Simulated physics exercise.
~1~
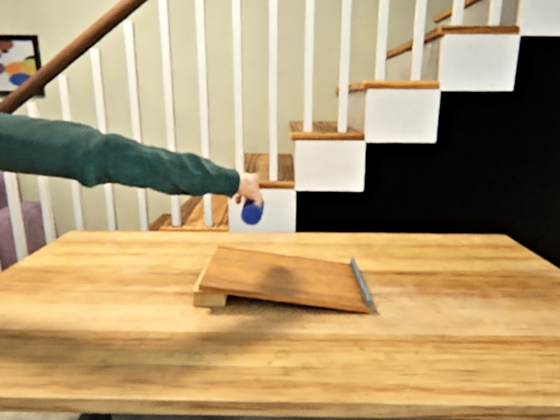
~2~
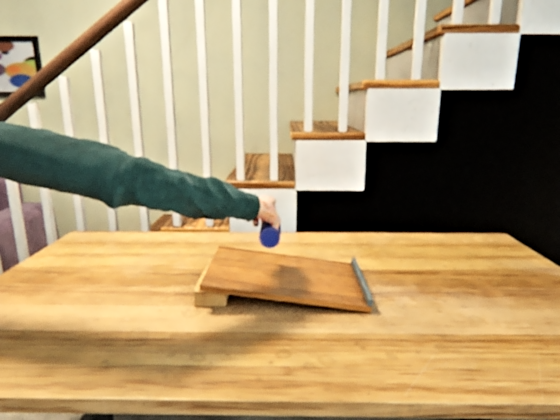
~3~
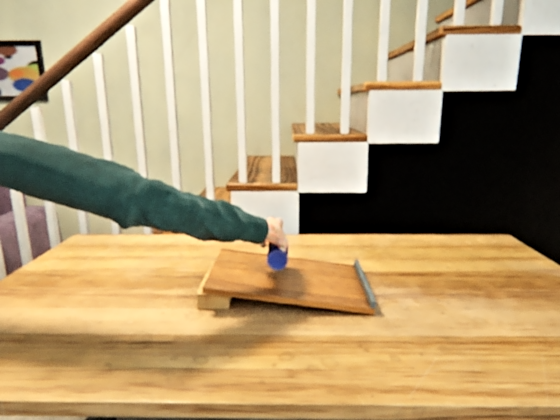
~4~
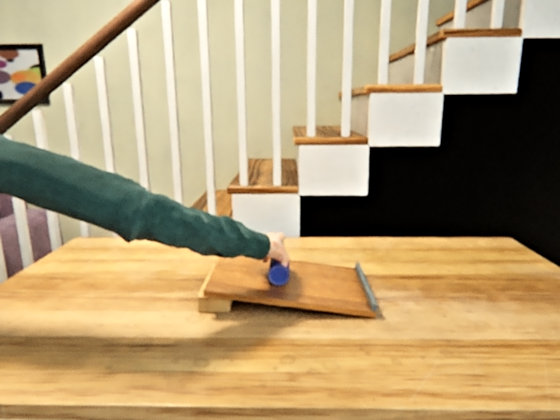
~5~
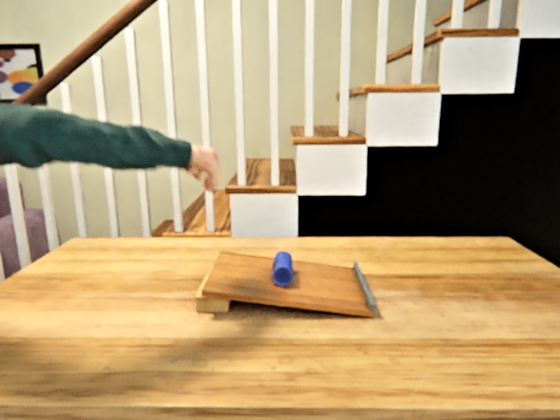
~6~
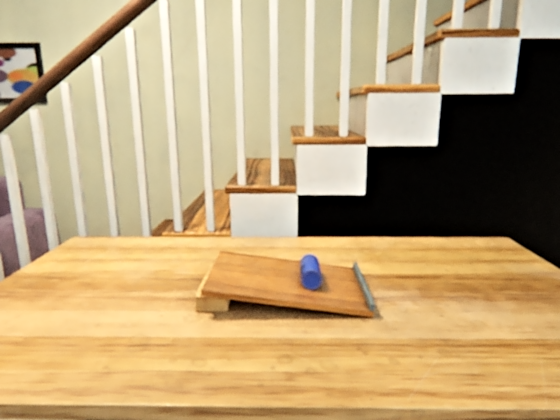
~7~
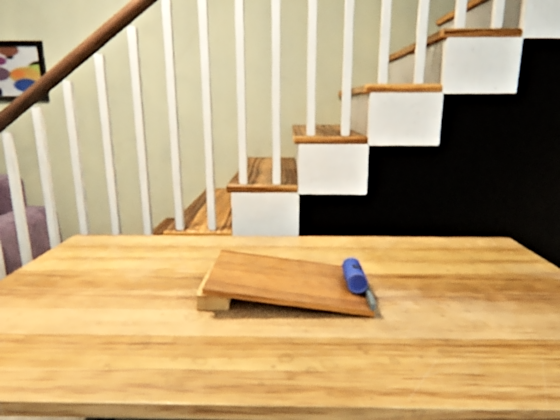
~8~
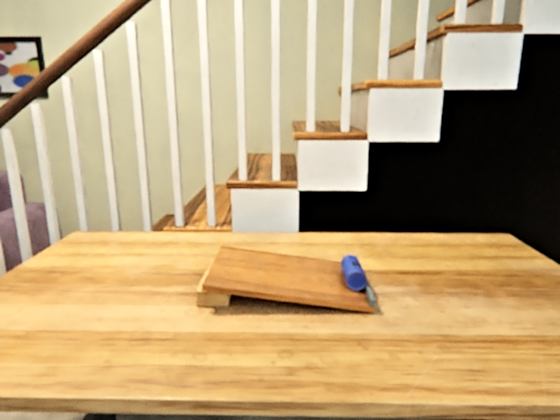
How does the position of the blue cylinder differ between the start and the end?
At the start the blue cylinder is held in a hand above the sloping board. At the end it lies on its side at the board's low right edge, by the metal strip.
